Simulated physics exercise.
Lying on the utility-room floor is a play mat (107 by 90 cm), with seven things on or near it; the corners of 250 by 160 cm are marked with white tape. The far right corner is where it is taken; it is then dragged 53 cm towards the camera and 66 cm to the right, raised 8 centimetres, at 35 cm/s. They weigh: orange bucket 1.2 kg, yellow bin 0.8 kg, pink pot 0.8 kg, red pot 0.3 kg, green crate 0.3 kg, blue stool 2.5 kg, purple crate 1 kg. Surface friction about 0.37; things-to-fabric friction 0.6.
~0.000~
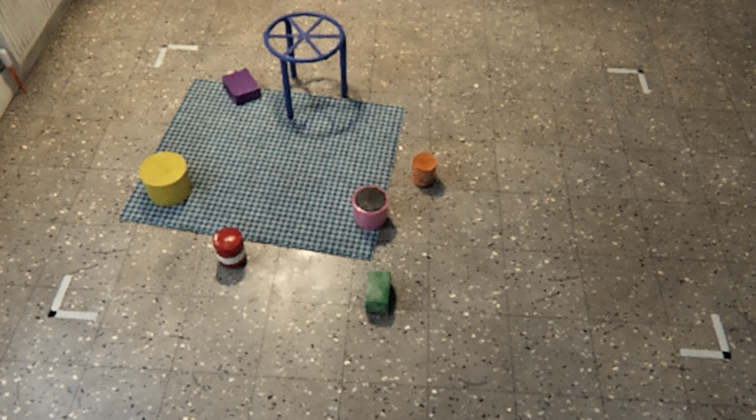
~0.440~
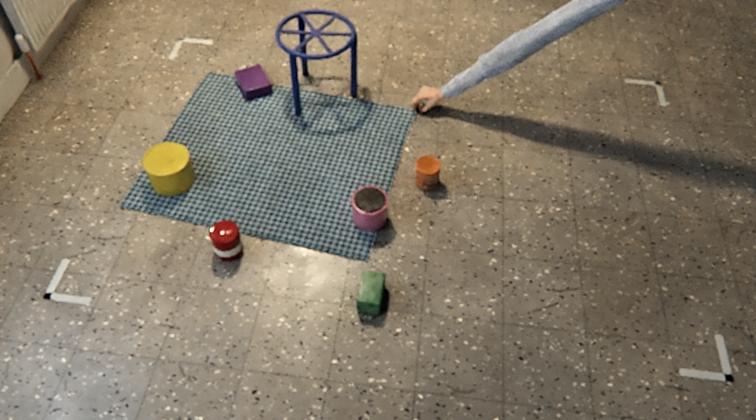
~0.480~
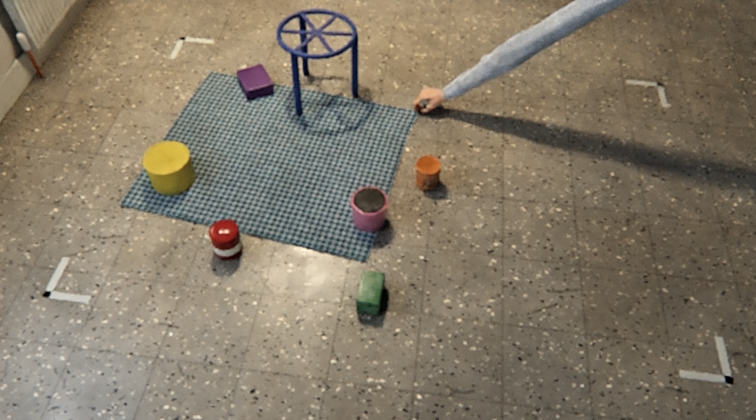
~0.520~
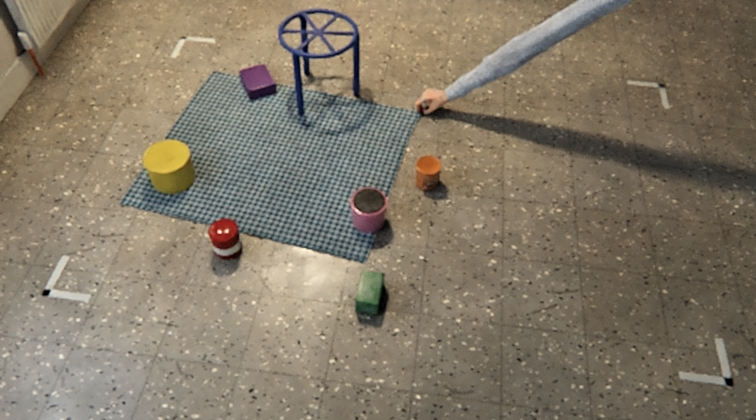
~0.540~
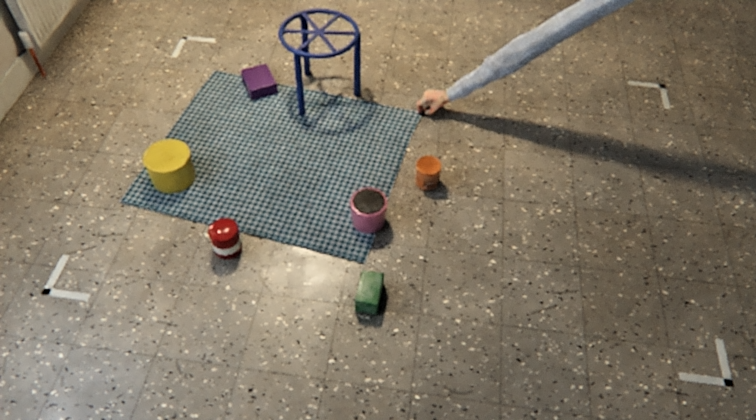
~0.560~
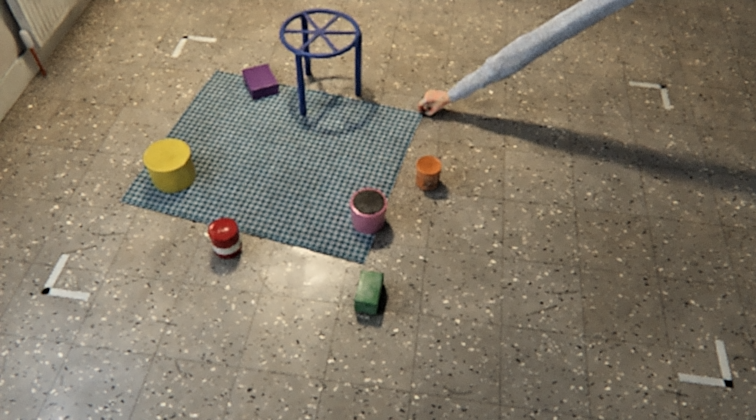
An arm in a pale blue sleeve reaches in from the upper right and holds the far right corner of a blue checked play mat on a speckled utility-room floor, seen from above. The blue stool and purple crate stand at the back, the yellow bin left, the pink pot, orange bucket, red pot and green crate nearer or right. The view shifts slightly early on, then the hand edges the corner slightly rightward.
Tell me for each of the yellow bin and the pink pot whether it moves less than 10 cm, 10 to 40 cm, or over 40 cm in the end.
My call: Yellow bin moves over 40 cm; pink pot moves 10 to 40 cm.
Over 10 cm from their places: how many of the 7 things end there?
All told, 5.
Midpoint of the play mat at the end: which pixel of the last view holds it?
I'd point to about (404, 195).
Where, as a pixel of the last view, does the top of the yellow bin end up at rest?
Rest point, last frame: Approx. (305, 149).
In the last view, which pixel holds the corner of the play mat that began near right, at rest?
In the final picture it's somewhere around (373, 238).
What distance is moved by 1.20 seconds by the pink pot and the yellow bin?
Roughly: Pink pot 6 cm and yellow bin 10 cm.
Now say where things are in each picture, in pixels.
Yellow bin (162, 168); pink pot (370, 199); play mat corners (117, 219) (194, 78) (406, 107) (372, 261), in the first picture.
Play mat corners (119, 207) (208, 72); grip (417, 110), in the second picture.
Play mat corners (119, 205) (210, 71); grip (419, 111), in the third picture.
Play mat corners (119, 203) (213, 71); grip (421, 112), in the fourth picture.
Play mat corners (119, 202) (215, 70); grip (422, 113), in the fifth picture.
Yellow bin (167, 155); pink pot (369, 201); play mat corners (119, 201) (216, 70) (364, 264); grip (423, 113), in the sixth picture.
By 1.2 s, middle of the play mat at (303, 160); yellow bin 10 cm off its start, pink pot 6 cm off its start, purple crate 22 cm off its start.
By 1.8 s, middle of the play mat at (339, 173); yellow bin 26 cm off its start, pink pot 7 cm off its start, purple crate 43 cm off its start.
By 2.5 s, middle of the play mat at (375, 185); yellow bin 42 cm off its start at (268, 146), pink pot 13 cm off its start at (403, 206), purple crate 65 cm off its start at (376, 114).
By 3.1 s, middle of the play mat at (404, 195); yellow bin 57 cm off its start, pink pot 20 cm off its start, purple crate 79 cm off its start.
By 3.7 s, middle of the play mat at (404, 195); yellow bin 57 cm off its start at (305, 149), pink pot 20 cm off its start at (420, 206), purple crate 79 cm off its start at (403, 128), blue stool 42 cm off its start at (406, 70).
